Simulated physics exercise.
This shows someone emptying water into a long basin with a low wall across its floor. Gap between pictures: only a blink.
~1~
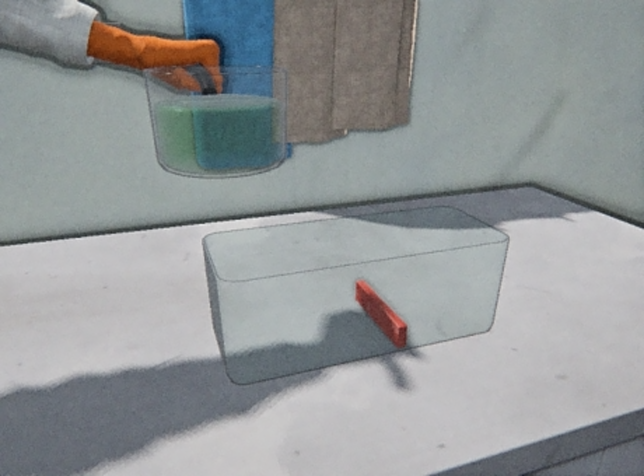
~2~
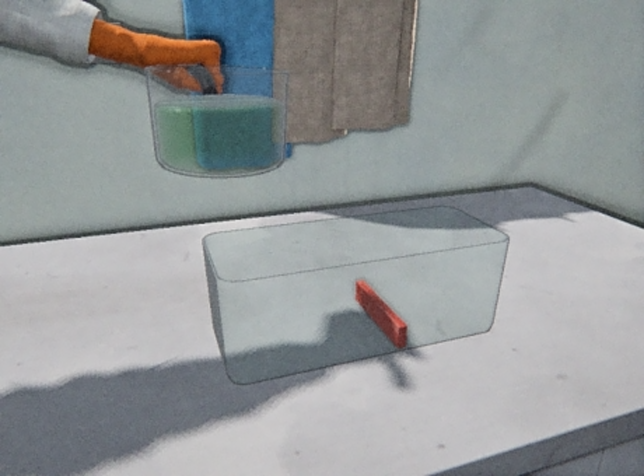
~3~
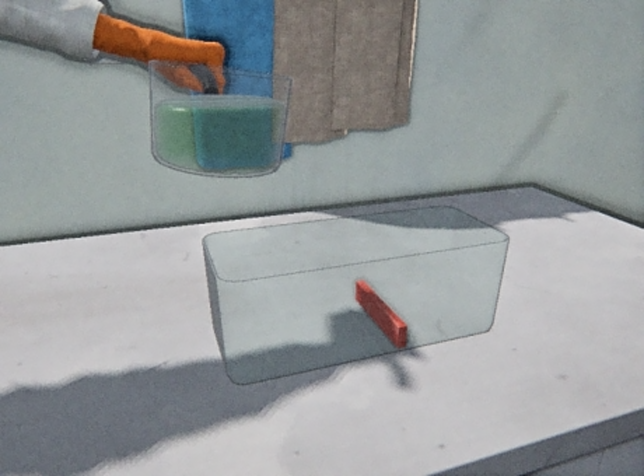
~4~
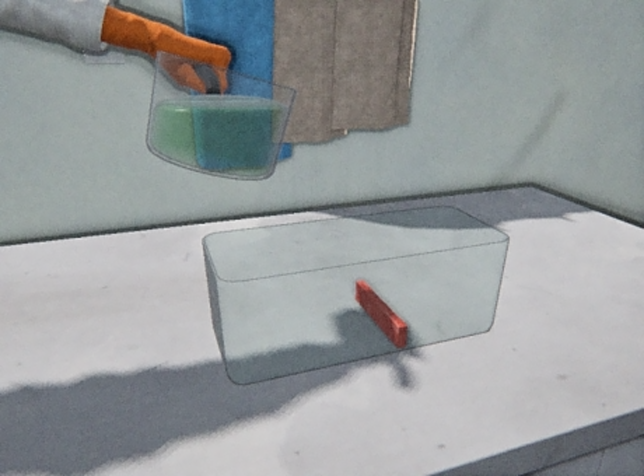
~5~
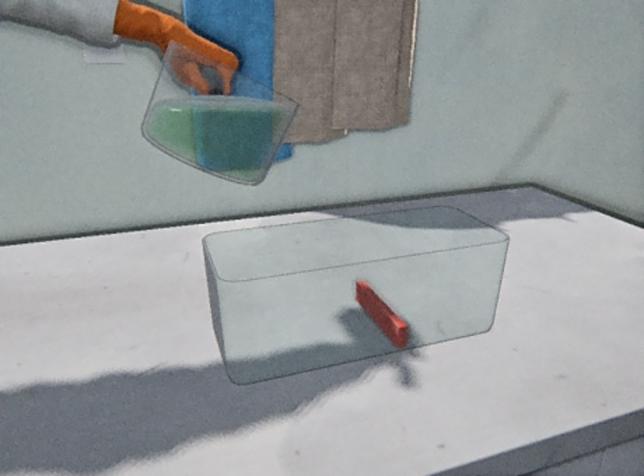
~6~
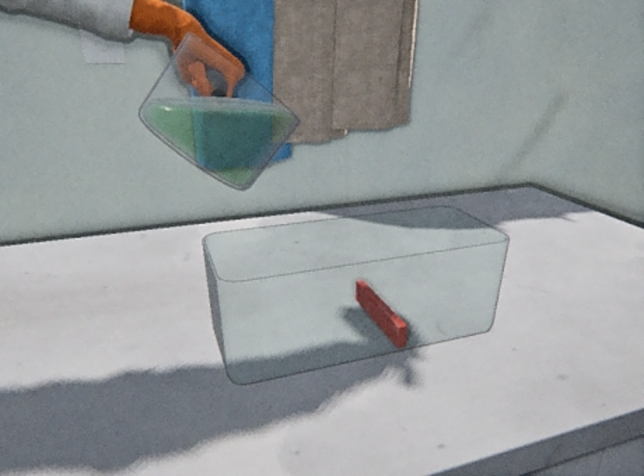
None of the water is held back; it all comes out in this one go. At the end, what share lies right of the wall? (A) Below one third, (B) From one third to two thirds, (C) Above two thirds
Below one third (A).
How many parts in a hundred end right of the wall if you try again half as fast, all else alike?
I'd say close to 10 %.
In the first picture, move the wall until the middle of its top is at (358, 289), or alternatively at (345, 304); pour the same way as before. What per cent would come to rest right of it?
First some 5, then 40 per cent.
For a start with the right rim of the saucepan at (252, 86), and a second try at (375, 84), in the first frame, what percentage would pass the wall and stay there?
About 25 per cent, then about 75 per cent.
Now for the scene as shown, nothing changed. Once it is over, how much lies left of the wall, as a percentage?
It comes to about 80 per cent.
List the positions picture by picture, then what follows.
In the first picture, it leans 0°; its right rim is at (284, 71); the water meets the walls at (152, 105) and (280, 101); the long basin's rim runs from (209, 259) to (480, 222); the wall's top is at (380, 303).
In the second picture, it leans 2°; its right rim is at (285, 73); the water meets the walls at (152, 105) and (281, 101).
In the third picture, it leans 7°; its right rim is at (288, 80); the water meets the walls at (154, 104) and (282, 101).
In the fourth picture, it leans 16°; its right rim is at (292, 91); the water meets the walls at (153, 105) and (285, 103).
In the fifth picture, it leans 27°; its right rim is at (295, 105); the water meets the walls at (149, 107) and (289, 106).
In the sixth picture, it leans 39°; its right rim is at (295, 122); the water meets the walls at (144, 102) and (291, 109); 1 per cent is over the edge.
A moment on, the saucepan is tipped on its side and 44 per cent is still to pour, 14 is left of the wall and 0 right of it.
Next, the saucepan is tipped on its side and 14 per cent is still to pour, 67 is left of the wall and 4 right of it.
Then the saucepan is tipped on its side and 4 per cent is still to pour, 72 is left of the wall and 13 right of it.
Later the saucepan is tipped on its side and 1 per cent is still to pour, 77 is left of the wall and 17 right of it.
At rest 80 per cent lies left of the wall, 17 right of it and 4 outside.
